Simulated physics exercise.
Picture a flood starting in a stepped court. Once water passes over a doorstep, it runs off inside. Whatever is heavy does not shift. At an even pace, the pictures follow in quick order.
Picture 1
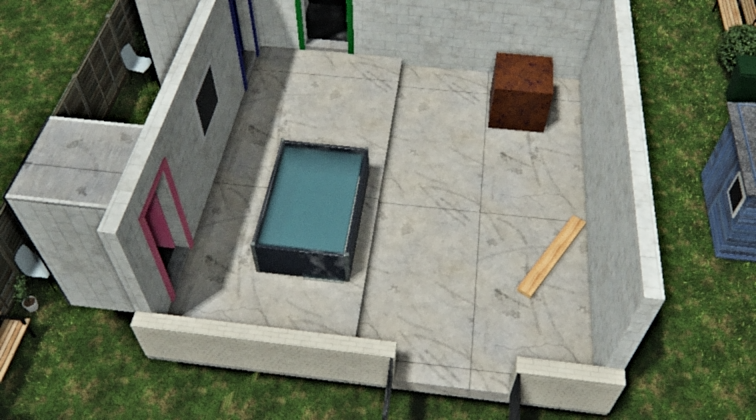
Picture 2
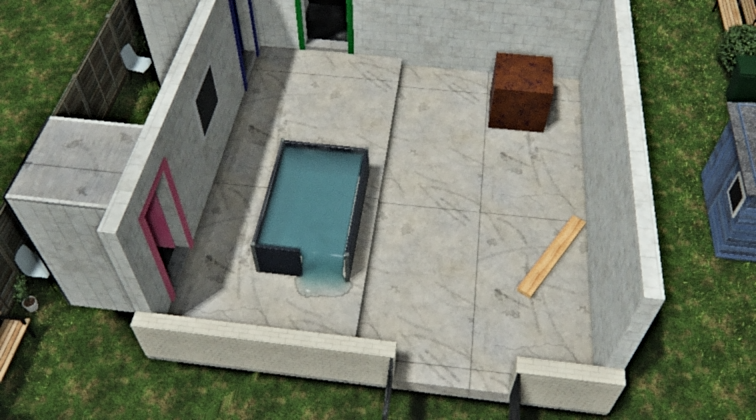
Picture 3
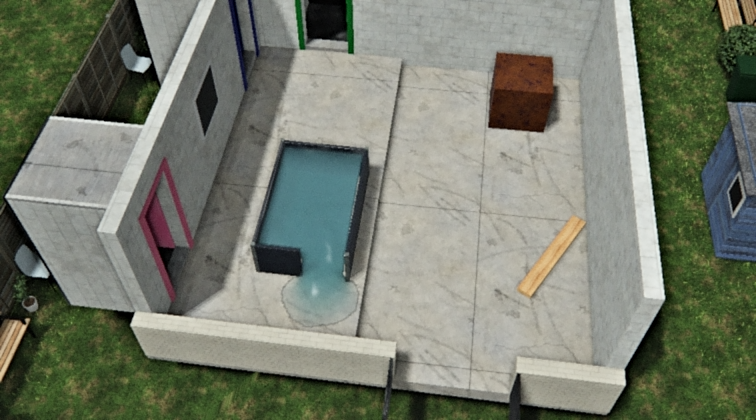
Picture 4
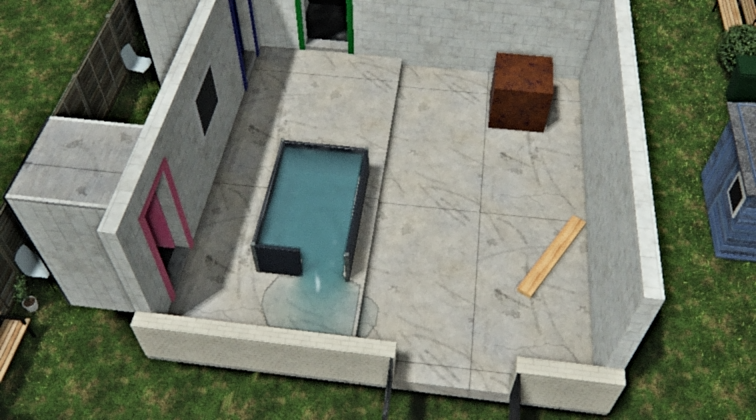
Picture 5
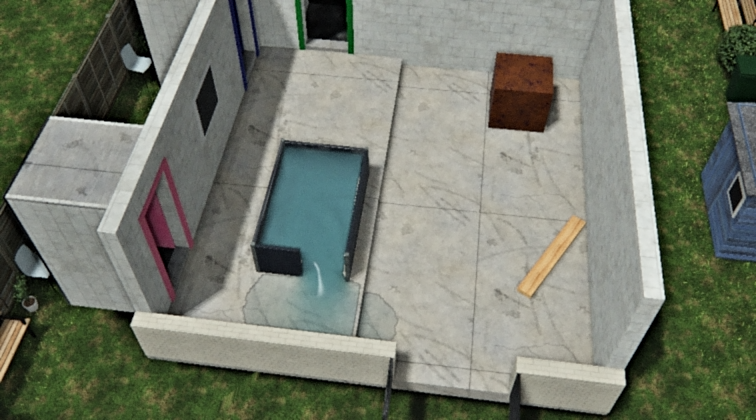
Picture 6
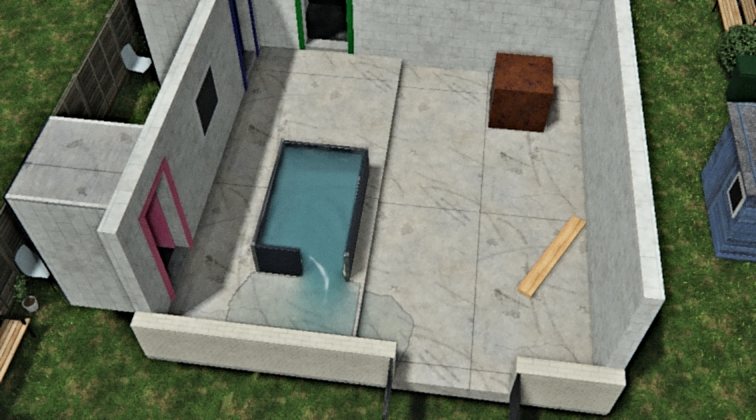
The video shows a walled stone courtyard with a dark-sided tank of water, a brown block and a wooden plank. Water pours through a gap at the tank's near end and spreads across the paving beside the low front wall.
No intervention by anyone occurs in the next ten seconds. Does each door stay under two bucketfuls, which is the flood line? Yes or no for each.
Green door - yes, stays under; blue door - yes, stays under; pink door - no, it floods.
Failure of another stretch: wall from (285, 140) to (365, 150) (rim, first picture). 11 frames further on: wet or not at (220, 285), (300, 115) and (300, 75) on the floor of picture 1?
Taking each in turn, they come out kept dry, watered, watered.
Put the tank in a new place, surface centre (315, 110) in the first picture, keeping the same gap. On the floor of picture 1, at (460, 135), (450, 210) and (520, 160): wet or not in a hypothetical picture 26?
In order, the three spots end up untouched, untouched and untouched.
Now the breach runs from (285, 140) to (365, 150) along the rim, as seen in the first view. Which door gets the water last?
I'd say the door marked pink.
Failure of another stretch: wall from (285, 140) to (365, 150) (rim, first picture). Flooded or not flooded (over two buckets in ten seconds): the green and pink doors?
I'd say the green door ends up above, and the pink door lets in too little.
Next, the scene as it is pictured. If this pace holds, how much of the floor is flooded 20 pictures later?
Some 35 in a hundred.
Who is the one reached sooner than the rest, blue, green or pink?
It would be the one in pink.
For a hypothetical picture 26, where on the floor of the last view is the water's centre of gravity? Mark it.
I'd put my finger on (334, 258).
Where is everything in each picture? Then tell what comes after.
The first frame shows the open tank at (313, 198) is whole and still.
In the second frame, water pours out at (324, 267) and has run to (300, 286).
In the third frame, water pours out at (324, 269) and has run to (304, 320).
In the fourth frame, the front is at a hidden place, out from the gap at (324, 270).
In the fifth frame, the front is at a hidden place, out from the gap at (324, 270).
In the sixth frame, the front is at a hidden place, out from the gap at (324, 269).
A moment on, water covers 10 % of the floor; the green door not reached, the blue door not reached, the pink door not reached.
Next, water covers 20 % of the floor; the green door not reached, the blue door not reached, the pink door under two buckets in.
Then, water covers 35 % of the floor; the green door not reached, the blue door not reached, the pink door over two buckets in.
Later, water covers 55 % of the floor; the green door not reached, the blue door wet at the sill, nothing in, the pink door far over two buckets in.
In the end, water covers 75 % of the floor; the green door wet at the sill, nothing in, the blue door wet at the sill, nothing in, the pink door far over two buckets in.
